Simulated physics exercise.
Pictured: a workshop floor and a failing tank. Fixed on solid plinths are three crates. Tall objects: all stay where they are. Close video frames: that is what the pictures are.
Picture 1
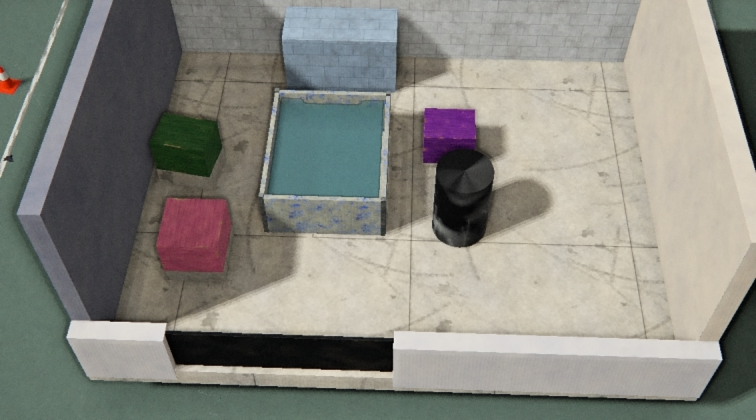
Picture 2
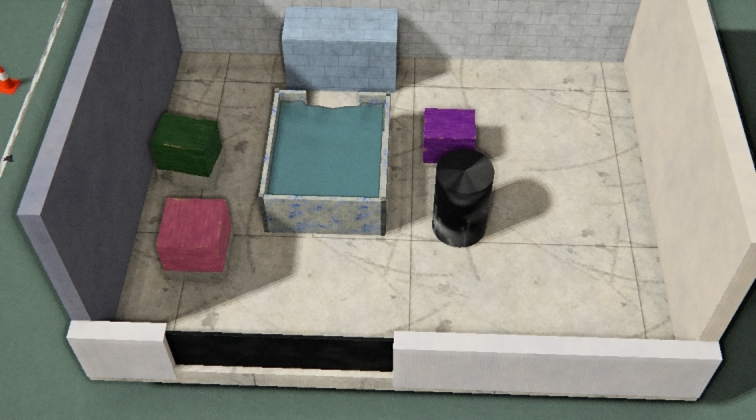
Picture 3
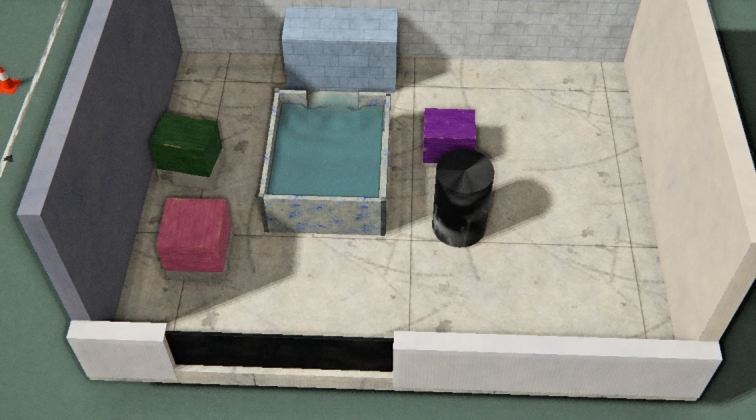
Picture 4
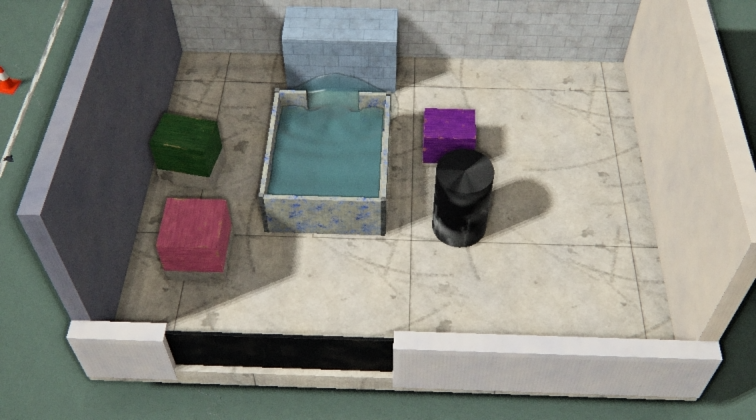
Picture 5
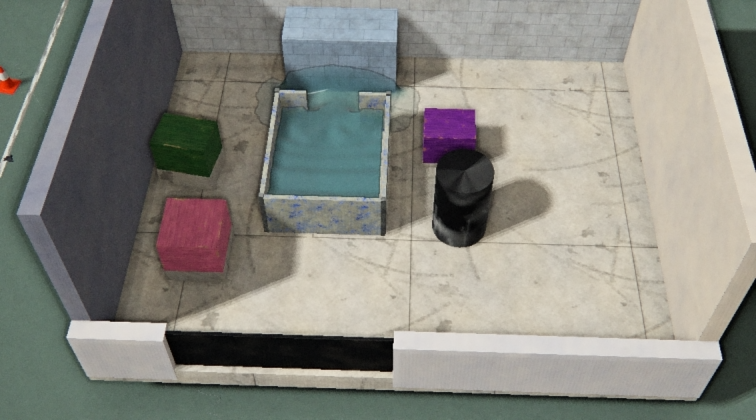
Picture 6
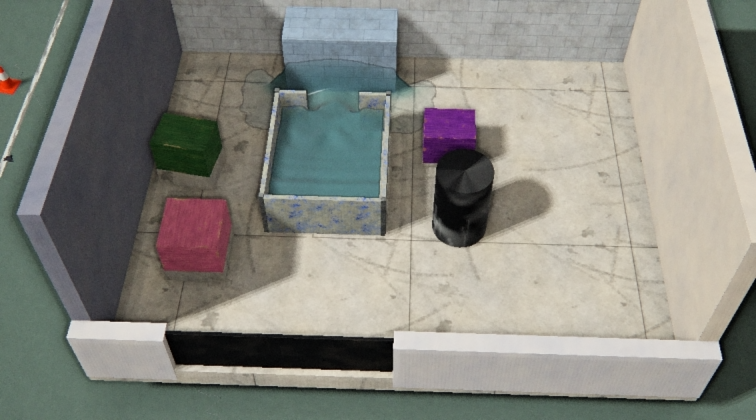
On a workshop floor with coloured blocks and a black cylinder, an open tank stands still, then a gap appears in its far side and water pours out, spreading across the floor beside the pale blue block.
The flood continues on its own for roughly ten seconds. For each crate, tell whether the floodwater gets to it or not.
Crate by crate: Pink crate - not reached; green crate - not reached; purple crate - reached.
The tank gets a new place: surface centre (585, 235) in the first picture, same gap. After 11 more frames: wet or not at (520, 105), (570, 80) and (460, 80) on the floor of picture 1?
Results in order - swamped, swamped, swamped.
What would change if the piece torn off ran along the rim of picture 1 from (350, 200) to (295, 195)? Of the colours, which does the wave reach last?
That would be the one in purple.
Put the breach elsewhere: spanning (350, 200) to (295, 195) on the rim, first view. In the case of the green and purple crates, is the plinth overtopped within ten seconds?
First the green crate: It is left alone; then the purple crate: It is left alone.
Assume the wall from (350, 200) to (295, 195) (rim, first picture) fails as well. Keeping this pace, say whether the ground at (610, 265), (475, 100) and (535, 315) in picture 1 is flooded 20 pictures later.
Read off point by point, the answer is soaking, not soaked, soaking.
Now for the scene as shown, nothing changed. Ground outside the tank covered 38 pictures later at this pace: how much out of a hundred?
Estimate: Some 75 in a hundred.
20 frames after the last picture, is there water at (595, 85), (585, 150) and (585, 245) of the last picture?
Status by point, in sequence: Waterlogged; waterlogged; unwetted.
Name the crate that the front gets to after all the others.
Looks like the crate marked pink to me.
A moment on, water covers 25 % of the floor; the pink crate not reached, the green crate water round its plinth, the purple crate water round its plinth.
Next, water covers 40 % of the floor; the pink crate not reached, the green crate water round its plinth, the purple crate water round its plinth.
Then, water covers 50 % of the floor; the pink crate water round its plinth, the green crate water round its plinth, the purple crate water round its plinth.
Later, water covers 75 % of the floor; the pink crate water round its plinth, the green crate water round its plinth, the purple crate water round its plinth.
In the end, water covers 100 % of the floor; the pink crate stayed above the water, the green crate stayed above the water, the purple crate was topped.
